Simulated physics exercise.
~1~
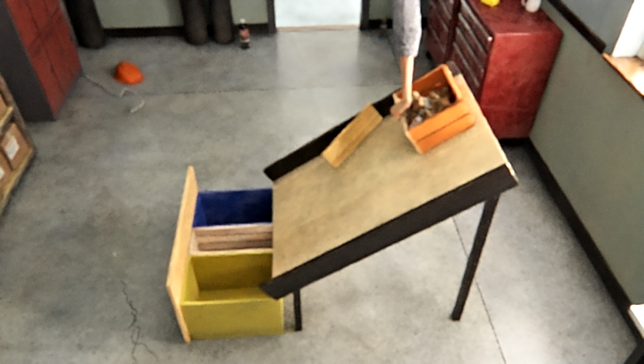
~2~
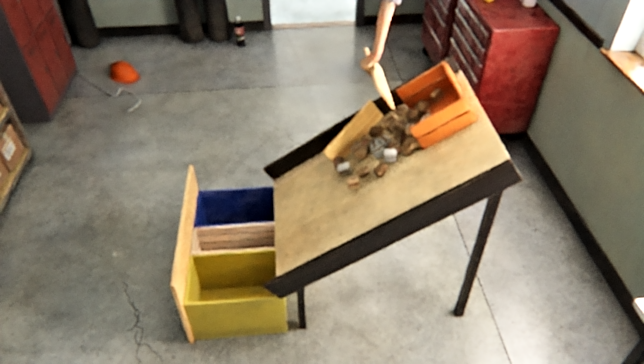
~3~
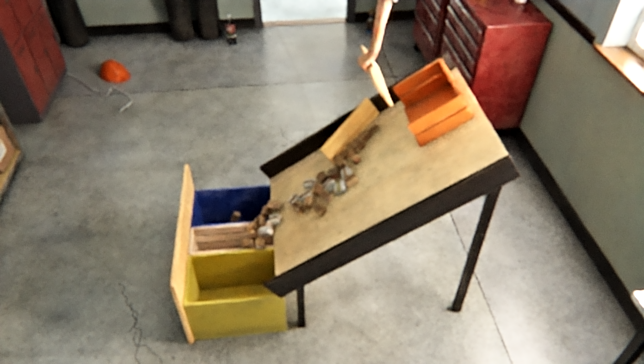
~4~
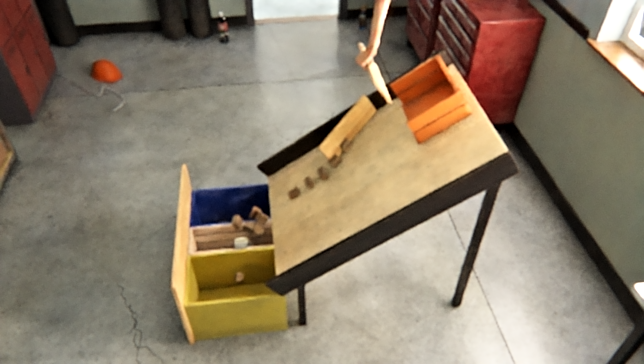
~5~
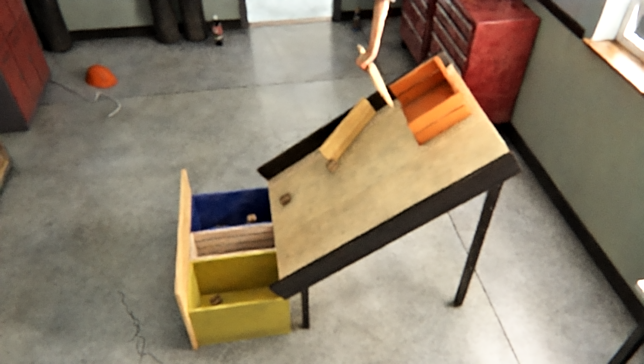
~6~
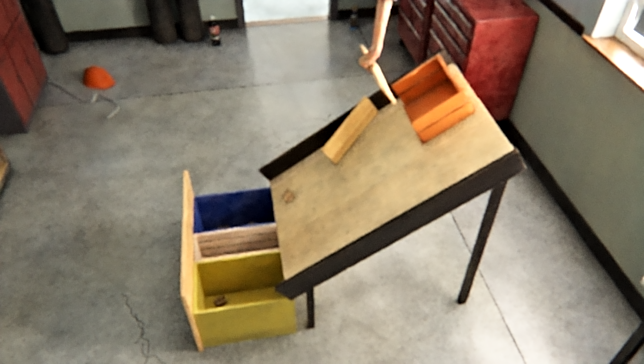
The clip opens on a sloping table in a workshop, with an orange pen of small parcels at its top and an arm reaching to its edge. The arm lifts away, and the parcels spill out in a cluster past an angled wooden board. They slide down and left, stretching into a loose stream as the first ones drop over the lower edge into the bins. Only a few stragglers still trail down the slope. At the end the orange pen is empty, the board remains in place, and one small piece appears near the table's lower edge above the blue, wooden and yellow bins.
